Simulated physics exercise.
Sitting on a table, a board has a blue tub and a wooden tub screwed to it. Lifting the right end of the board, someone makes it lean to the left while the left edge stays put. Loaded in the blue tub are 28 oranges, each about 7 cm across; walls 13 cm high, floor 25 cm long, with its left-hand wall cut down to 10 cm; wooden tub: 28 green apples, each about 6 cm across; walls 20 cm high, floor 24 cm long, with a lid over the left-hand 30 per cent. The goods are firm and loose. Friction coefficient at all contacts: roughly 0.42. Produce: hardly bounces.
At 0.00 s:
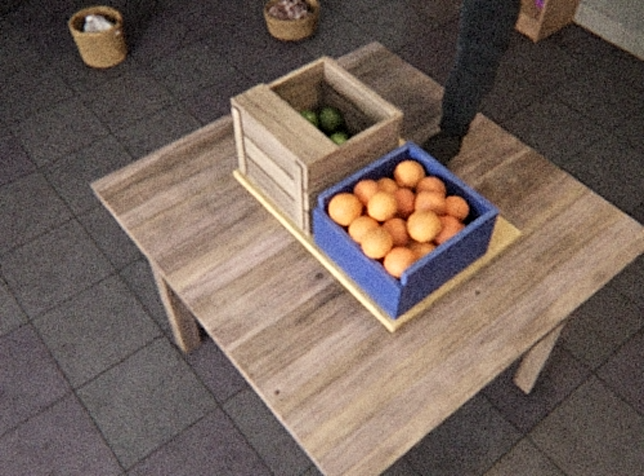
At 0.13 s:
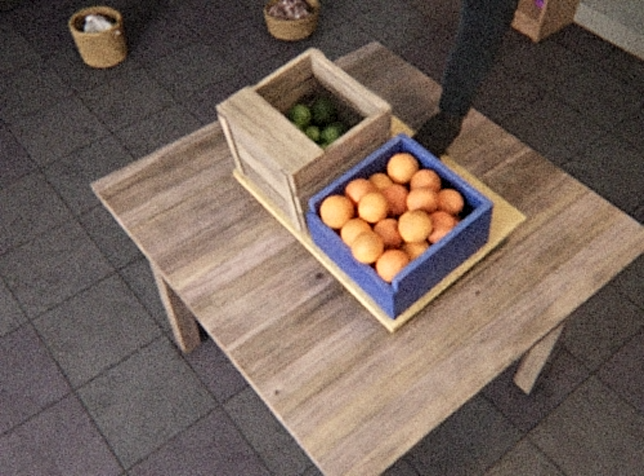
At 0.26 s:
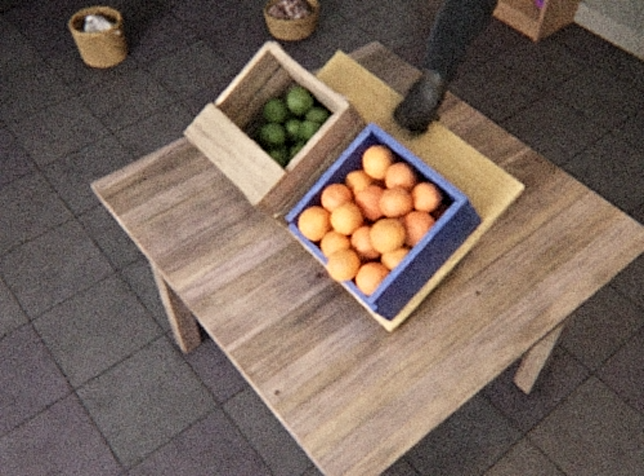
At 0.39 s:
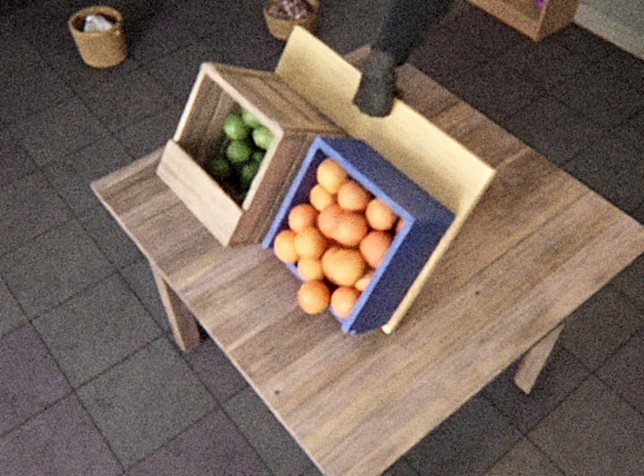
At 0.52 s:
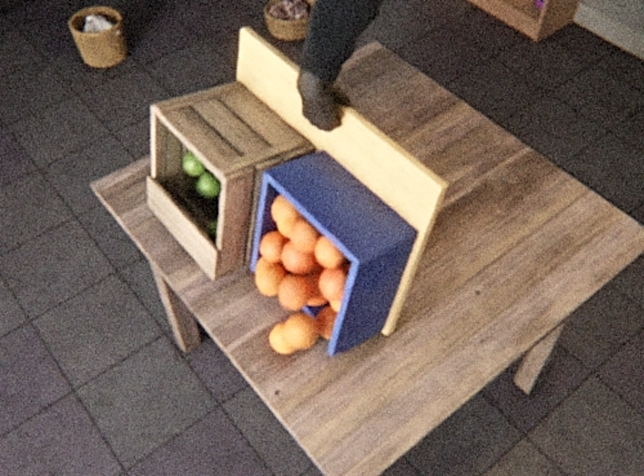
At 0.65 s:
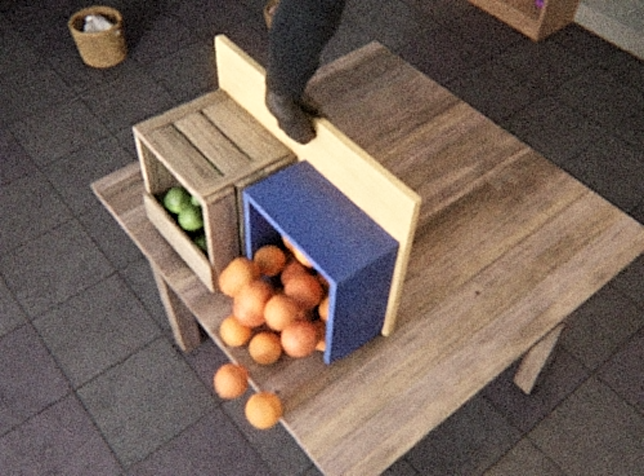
The clip shows a dark-clad arm lifting the right end of a board on a table until it stands nearly upright, tilting two attached tubs; oranges tumble from the blue one while green fruit stays inside the wooden one.
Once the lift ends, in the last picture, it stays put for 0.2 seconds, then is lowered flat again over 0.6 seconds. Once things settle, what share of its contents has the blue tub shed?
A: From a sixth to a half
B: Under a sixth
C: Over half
(C) Over half.
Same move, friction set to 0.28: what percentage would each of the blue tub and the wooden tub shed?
Blue tub 80, wooden tub 0 per cent.
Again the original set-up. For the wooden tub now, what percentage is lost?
Wooden tub: 0%.
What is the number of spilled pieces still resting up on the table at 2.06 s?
The count is about 8.
After 0.87 s, tilt 87°; 15 of 28 out of the blue tub and 1 of 28 out of the wooden tub.
After 1.16 s, tilt 41°; 21 of 28 out of the blue tub and 1 of 28 out of the wooden tub.
After 1.55 s, tilt 0°; 22 of 28 out of the blue tub and 1 of 28 out of the wooden tub.
When it is over (at 2.06 s), 22 of 28 out of the blue tub and 1 of 28 out of the wooden tub. Asked share, 22 of 28, 79 per cent.
